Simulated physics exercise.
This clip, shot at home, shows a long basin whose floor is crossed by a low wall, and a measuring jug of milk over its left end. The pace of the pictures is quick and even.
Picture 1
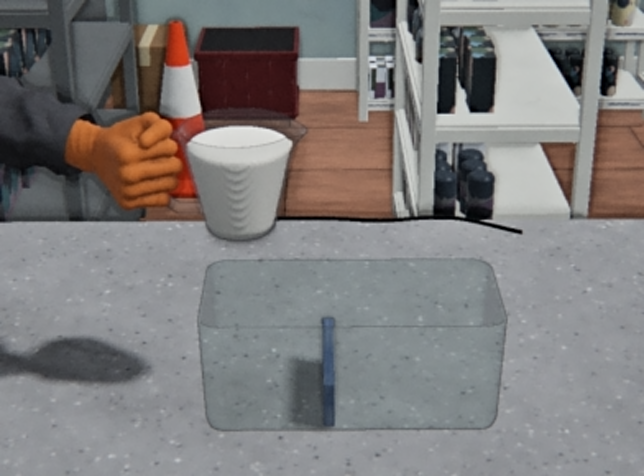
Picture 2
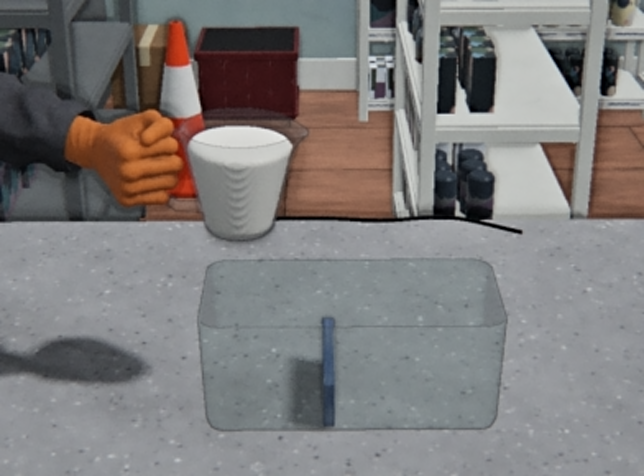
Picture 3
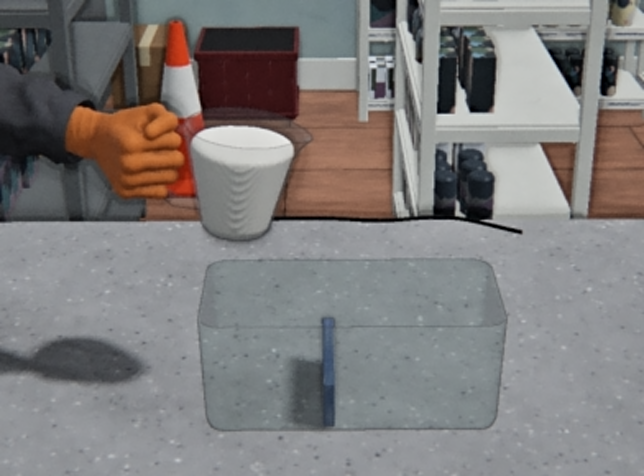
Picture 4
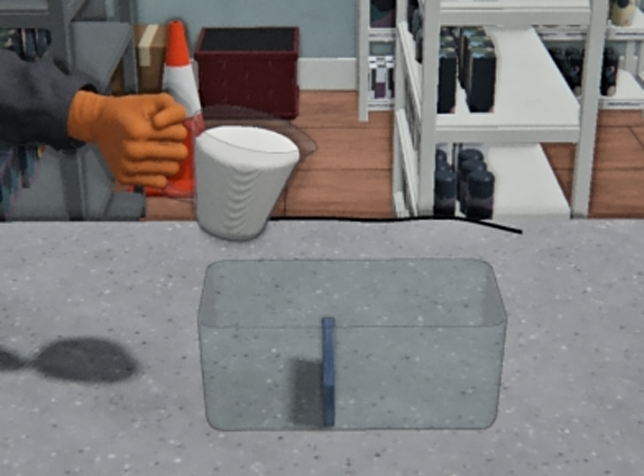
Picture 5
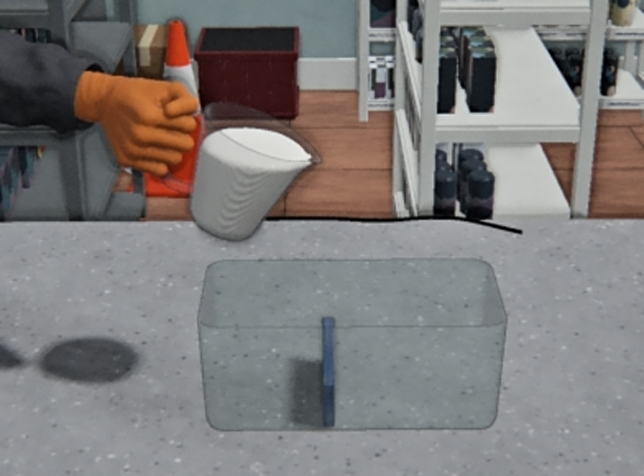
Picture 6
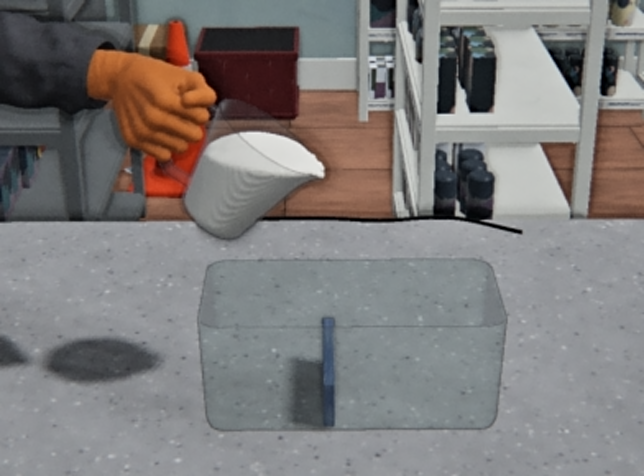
In a storeroom, an orange-gloved hand tilting a clear jug of white liquid steadily rightward above a long basin with a low blue divider.
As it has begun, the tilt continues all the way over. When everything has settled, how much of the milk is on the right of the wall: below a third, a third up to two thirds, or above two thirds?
Highest of three bands.
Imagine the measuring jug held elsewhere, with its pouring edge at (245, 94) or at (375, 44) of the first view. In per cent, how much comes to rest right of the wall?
First try 25 %, second try 80 %.
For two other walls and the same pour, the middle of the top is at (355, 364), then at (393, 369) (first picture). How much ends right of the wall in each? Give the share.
55 per cent first, then 20 per cent.
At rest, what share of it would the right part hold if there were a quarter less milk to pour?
It comes to 90 per cent or so.
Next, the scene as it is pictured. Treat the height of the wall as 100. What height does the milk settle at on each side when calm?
On the left it is 0 per cent, on the right 40.
A moment on, the measuring jug is tipped right over and 37 per cent is still to pour, 0 is left of the wall and 35 right of it.
Next, the measuring jug is tipped right over and 4 per cent is still to pour, 8 is left of the wall and 79 right of it.
Then the measuring jug is tipped right over and 0 per cent is still to pour, 8 is left of the wall and 90 right of it.
Later the measuring jug is tipped right over and 0 per cent is still to pour, 8 is left of the wall and 90 right of it.
Finally, 8 per cent lies left of the wall, 90 right of it and 2 outside.
